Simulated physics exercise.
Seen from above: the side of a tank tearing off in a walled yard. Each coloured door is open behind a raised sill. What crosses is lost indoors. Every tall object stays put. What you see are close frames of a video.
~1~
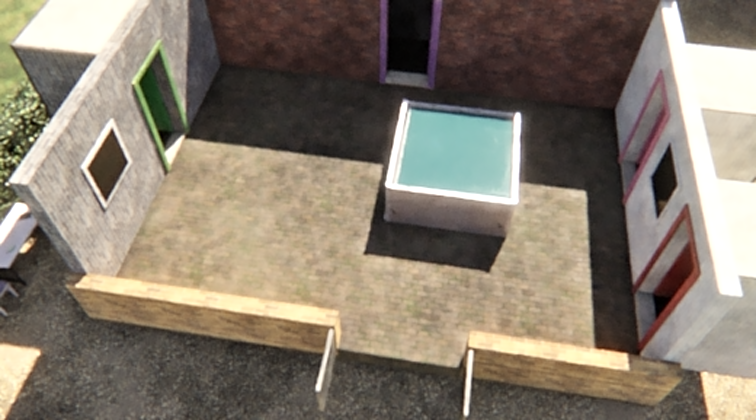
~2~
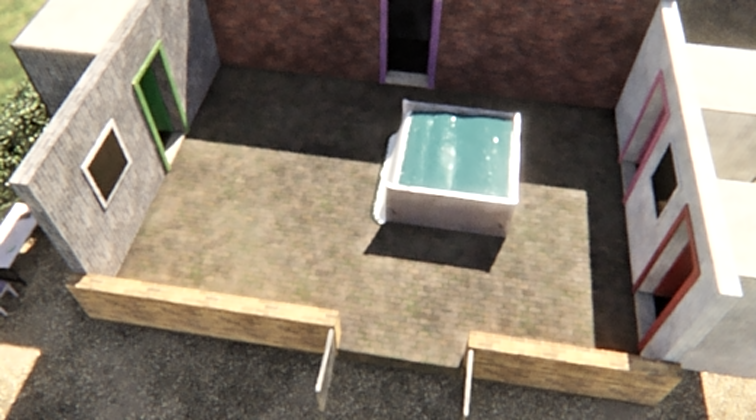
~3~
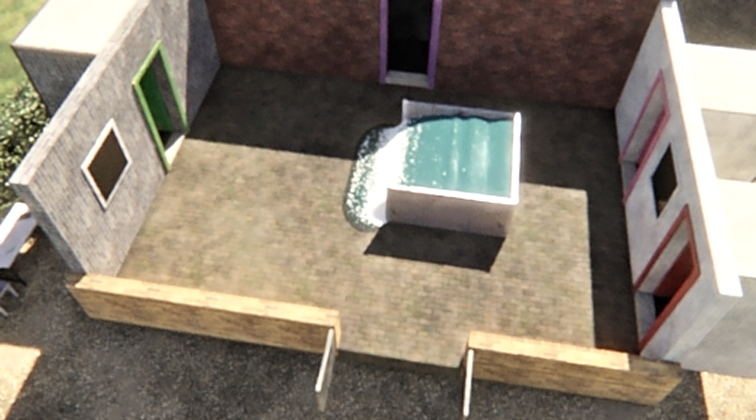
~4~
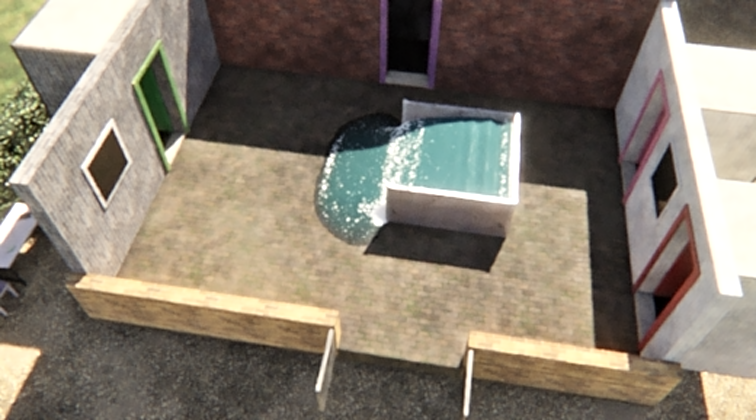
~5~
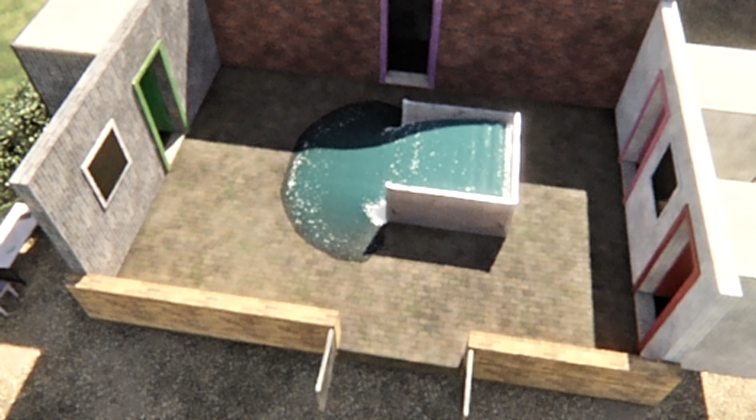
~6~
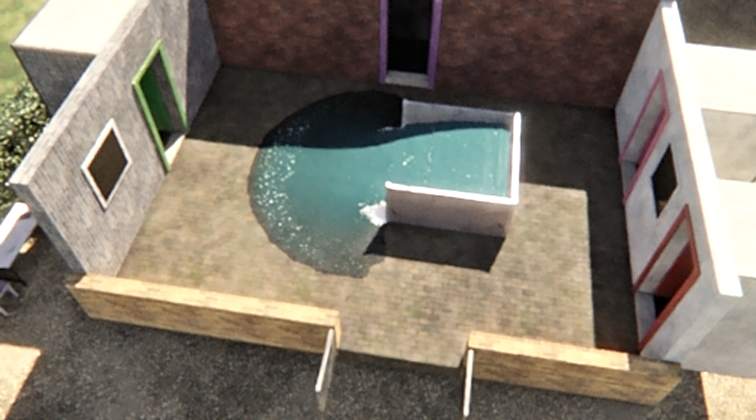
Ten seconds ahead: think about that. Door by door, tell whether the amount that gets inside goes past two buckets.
Green door: Past the limit; red door: Inside the limit; purple door: Inside the limit; pink door: Inside the limit.
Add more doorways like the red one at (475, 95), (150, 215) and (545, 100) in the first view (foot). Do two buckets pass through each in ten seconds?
Taking them as listed, the first undershoots, the second overshoots and the third undershoots.
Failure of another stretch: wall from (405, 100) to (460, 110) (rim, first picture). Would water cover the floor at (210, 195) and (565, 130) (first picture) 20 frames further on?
Still dry and Soaked.
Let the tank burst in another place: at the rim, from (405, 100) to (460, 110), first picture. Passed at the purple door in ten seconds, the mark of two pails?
Result for purple: It tops the limit.
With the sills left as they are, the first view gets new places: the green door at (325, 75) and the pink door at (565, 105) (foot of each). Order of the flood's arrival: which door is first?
That's the green door.
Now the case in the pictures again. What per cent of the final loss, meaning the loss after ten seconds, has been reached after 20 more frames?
60 per cent.
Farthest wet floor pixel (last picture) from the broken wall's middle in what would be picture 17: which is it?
Point: (106, 298) in the last picture's pixels.
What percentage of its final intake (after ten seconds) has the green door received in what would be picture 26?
75 %.
A moment on, water covers 45 % of the floor; the green door over two buckets in, the red door not reached, the purple door wet at the sill, nothing in, the pink door not reached.
Next, water covers 50 % of the floor; the green door far over two buckets in, the red door not reached, the purple door wet at the sill, nothing in, the pink door not reached.
Then, water covers 50 % of the floor; the green door far over two buckets in, the red door not reached, the purple door wet at the sill, nothing in, the pink door not reached.
Later, water covers 75 % of the floor; the green door far over two buckets in, the red door not reached, the purple door wet at the sill, nothing in, the pink door not reached.
In the end, water covers 95 % of the floor; the green door far over two buckets in, the red door under two buckets in, the purple door wet at the sill, nothing in, the pink door wet at the sill, nothing in.
